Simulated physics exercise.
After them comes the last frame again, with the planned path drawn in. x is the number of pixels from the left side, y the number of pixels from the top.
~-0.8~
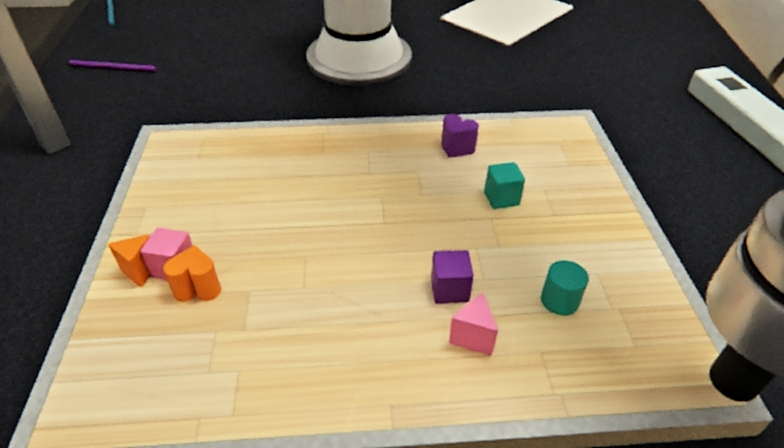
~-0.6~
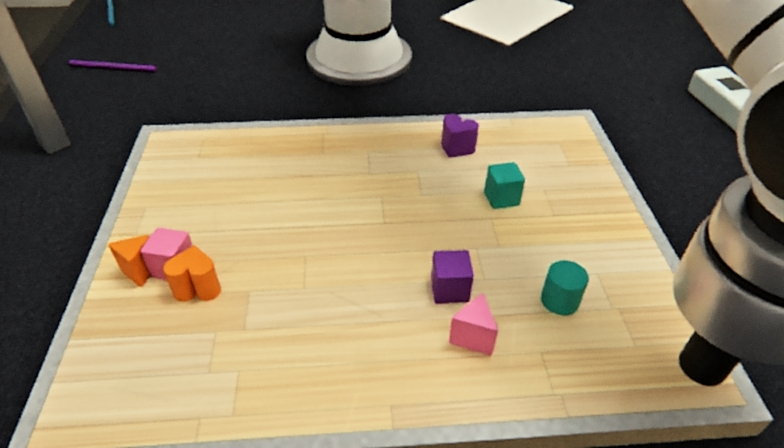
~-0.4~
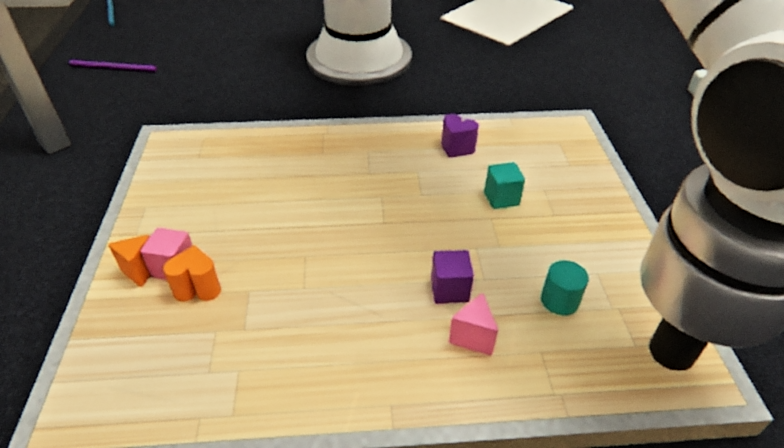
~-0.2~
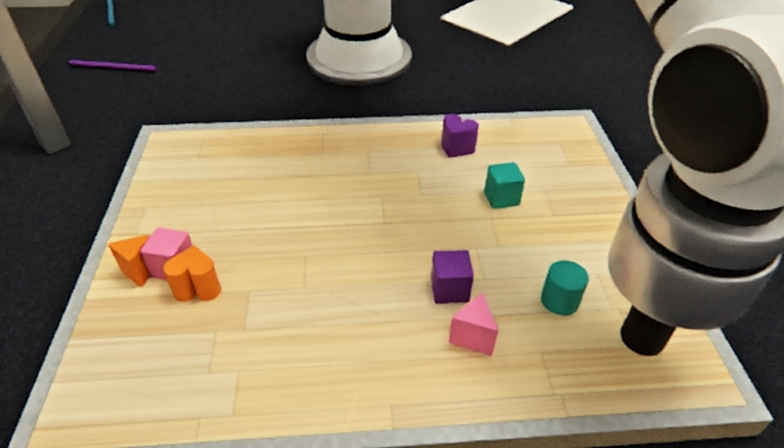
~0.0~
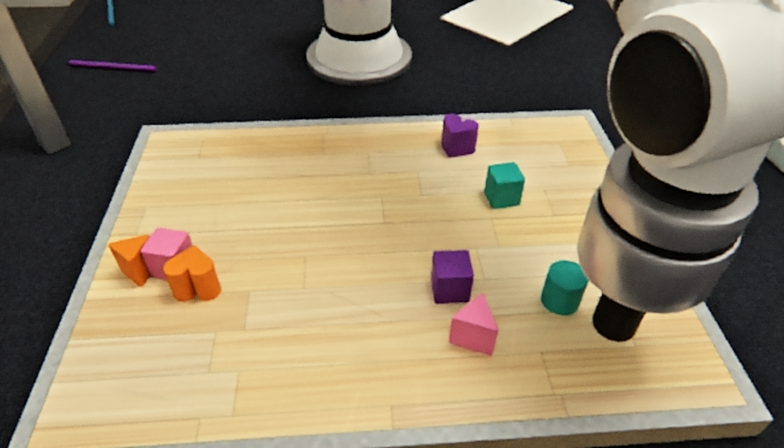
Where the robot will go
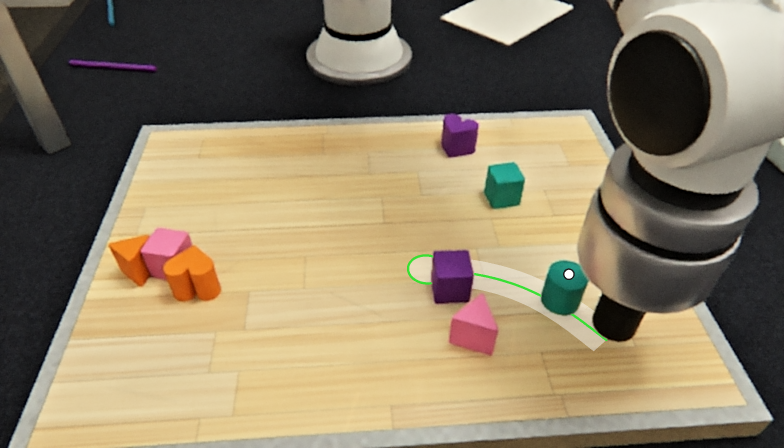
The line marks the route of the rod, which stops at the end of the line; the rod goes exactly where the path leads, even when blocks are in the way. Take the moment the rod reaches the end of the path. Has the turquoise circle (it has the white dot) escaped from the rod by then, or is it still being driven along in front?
It is off to the side or behind.
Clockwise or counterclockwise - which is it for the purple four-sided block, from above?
Looking from above, the answer is counterclockwise.
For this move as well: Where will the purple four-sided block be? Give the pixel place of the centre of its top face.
I'd say the purple four-sided block ends with its top centre at (418, 270).
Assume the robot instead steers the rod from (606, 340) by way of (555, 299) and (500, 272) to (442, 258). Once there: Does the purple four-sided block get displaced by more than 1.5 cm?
No
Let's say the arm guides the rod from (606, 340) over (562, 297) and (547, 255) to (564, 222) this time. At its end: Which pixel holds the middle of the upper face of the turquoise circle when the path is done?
Its top middle: (516, 225).
The line goes from (606, 340) via (549, 300) and (489, 277), ending at (427, 269); the dot is on the turquoise circle.
On the path given first. One third of the way, rod (553, 285); turquoise circle (535, 246).
Two thirds of the way, rod (490, 262); turquoise circle (507, 227).
At the end, rod (428, 255); purple four-sided block (418, 270), turned 75° anticlockwise; pink triangular piece unmoved; turquoise circle (507, 227).
